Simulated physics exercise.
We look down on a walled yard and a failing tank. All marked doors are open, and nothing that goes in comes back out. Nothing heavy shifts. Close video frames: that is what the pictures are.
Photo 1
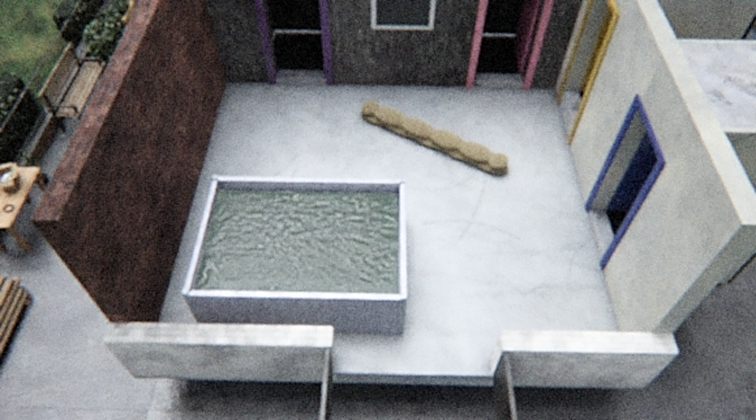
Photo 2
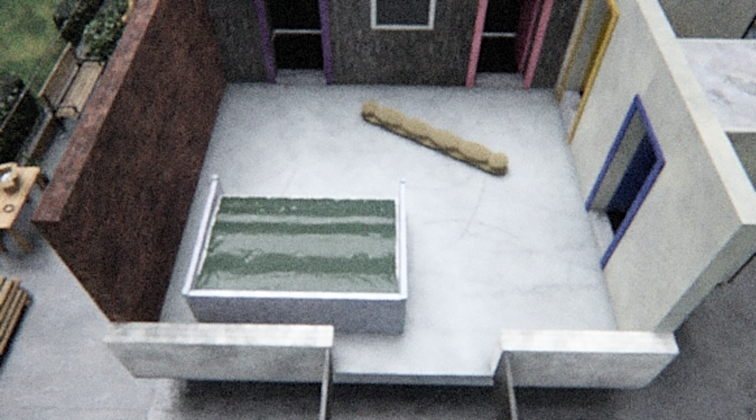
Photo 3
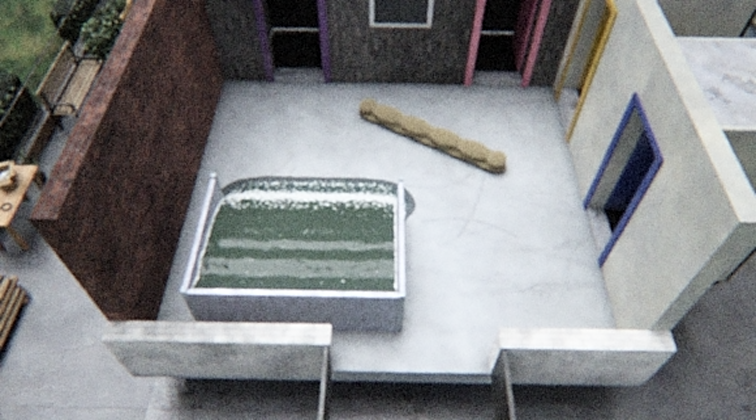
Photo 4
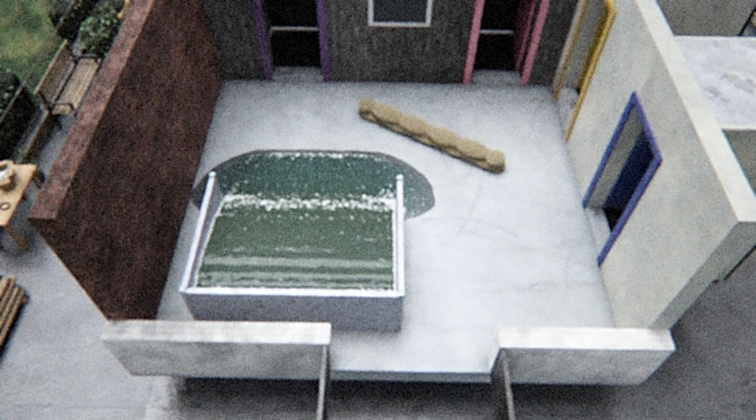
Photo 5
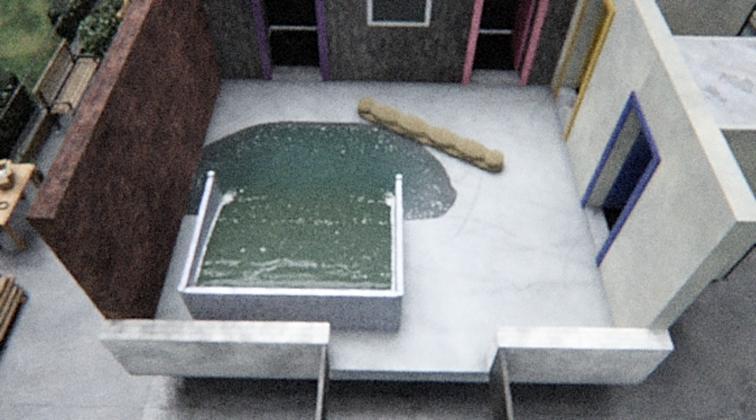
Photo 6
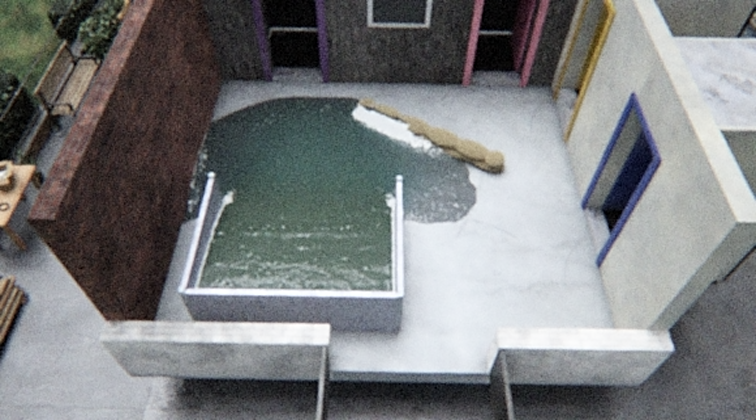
Green water pouring from the open far side of a tank in a walled yard, spreading across the pale floor and reaching sandbags.
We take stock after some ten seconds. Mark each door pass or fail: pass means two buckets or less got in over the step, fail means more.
Yellow door - pass, pink door - pass, blue door - fail, purple door - fail.
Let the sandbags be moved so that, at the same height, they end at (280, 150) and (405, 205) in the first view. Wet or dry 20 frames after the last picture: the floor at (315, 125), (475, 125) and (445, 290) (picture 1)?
Those spots come out swamped, swamped and untouched, respectively.
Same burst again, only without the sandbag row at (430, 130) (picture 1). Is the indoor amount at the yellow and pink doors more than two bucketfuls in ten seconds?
I reckon the yellow door stays short of it, while the pink door crosses the threshold.
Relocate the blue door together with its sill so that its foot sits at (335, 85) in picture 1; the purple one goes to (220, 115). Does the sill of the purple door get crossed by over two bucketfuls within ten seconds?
In that case purple gets flooded.
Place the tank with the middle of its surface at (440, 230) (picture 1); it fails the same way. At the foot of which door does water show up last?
Answer: The blue one.
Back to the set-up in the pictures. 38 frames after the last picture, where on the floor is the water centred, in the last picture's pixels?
Somewhere around (372, 200) in the last view.
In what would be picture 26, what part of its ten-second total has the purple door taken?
Share by then: 90 in a hundred.
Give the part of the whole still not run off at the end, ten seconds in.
74 %.
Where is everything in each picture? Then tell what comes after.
The water tank at (303, 237) is whole and still, in the first frame.
The front is at a hidden place, out from the gap on the water tank's far side, in the second frame.
The front is at a hidden place, out from the gap on the water tank's far side, in the third frame.
Water pours out on the water tank's far side and has run to (208, 180), in the fourth frame.
Water pours out on the water tank's far side and has run to (216, 145), in the fifth frame.
Water pours out on the water tank's far side and has run to (273, 103), in the sixth frame.
A moment on, water covers 45 % of the floor; the yellow door not reached, the pink door not reached, the blue door not reached, the purple door far over two buckets in.
Next, water covers 60 % of the floor; the yellow door not reached, the pink door wet at the sill, nothing in, the blue door not reached, the purple door far over two buckets in.
Then, water covers 80 % of the floor; the yellow door wet at the sill, nothing in, the pink door wet at the sill, nothing in, the blue door wet at the sill, nothing in, the purple door far over two buckets in.
Later, water covers 90 % of the floor; the yellow door wet at the sill, nothing in, the pink door wet at the sill, nothing in, the blue door under two buckets in, the purple door far over two buckets in.
In the end, water covers 95 % of the floor; the yellow door wet at the sill, nothing in, the pink door wet at the sill, nothing in, the blue door over two buckets in, the purple door far over two buckets in.
